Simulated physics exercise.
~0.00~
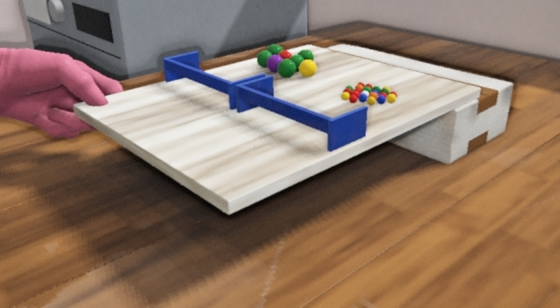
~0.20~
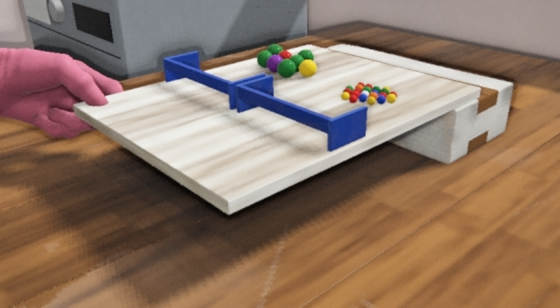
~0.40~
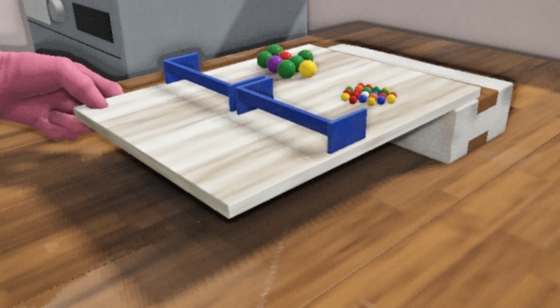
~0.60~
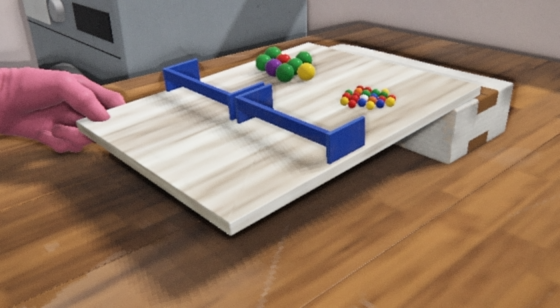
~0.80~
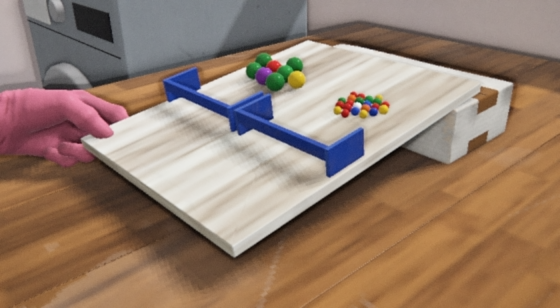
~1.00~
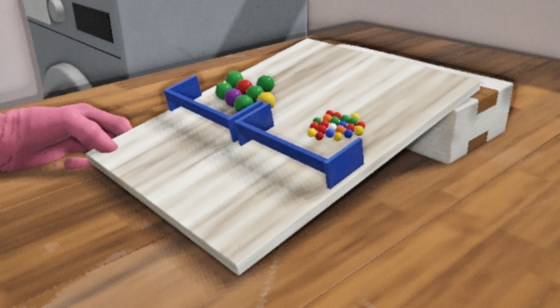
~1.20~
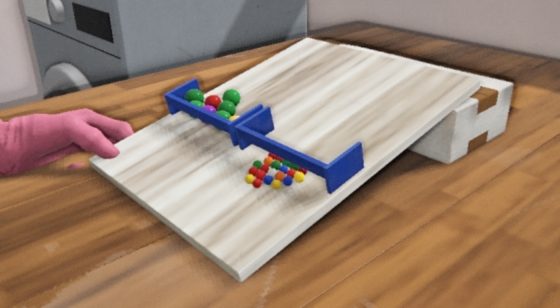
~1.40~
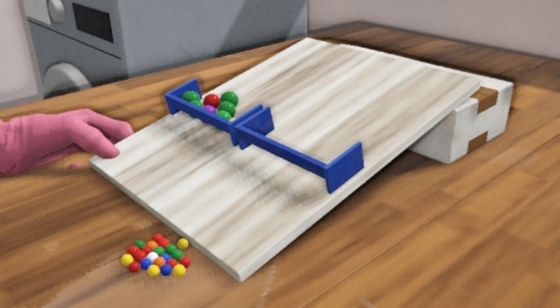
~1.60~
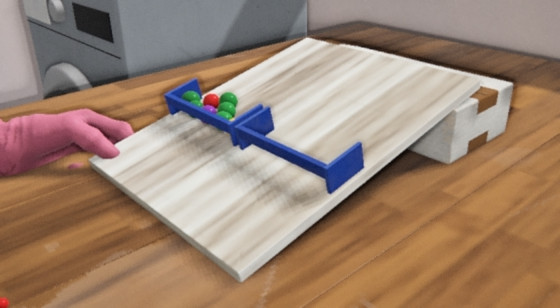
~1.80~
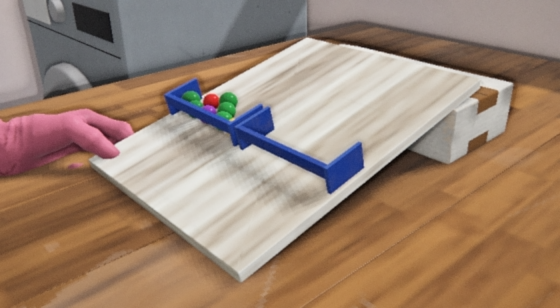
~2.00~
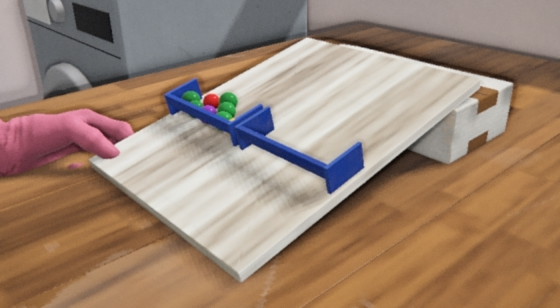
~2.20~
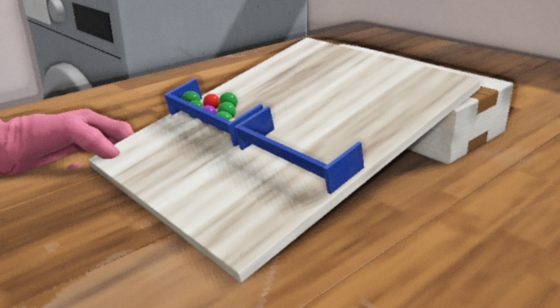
A pink hand lowers a board, and small balls roll off while larger ones stay behind a blue gate.
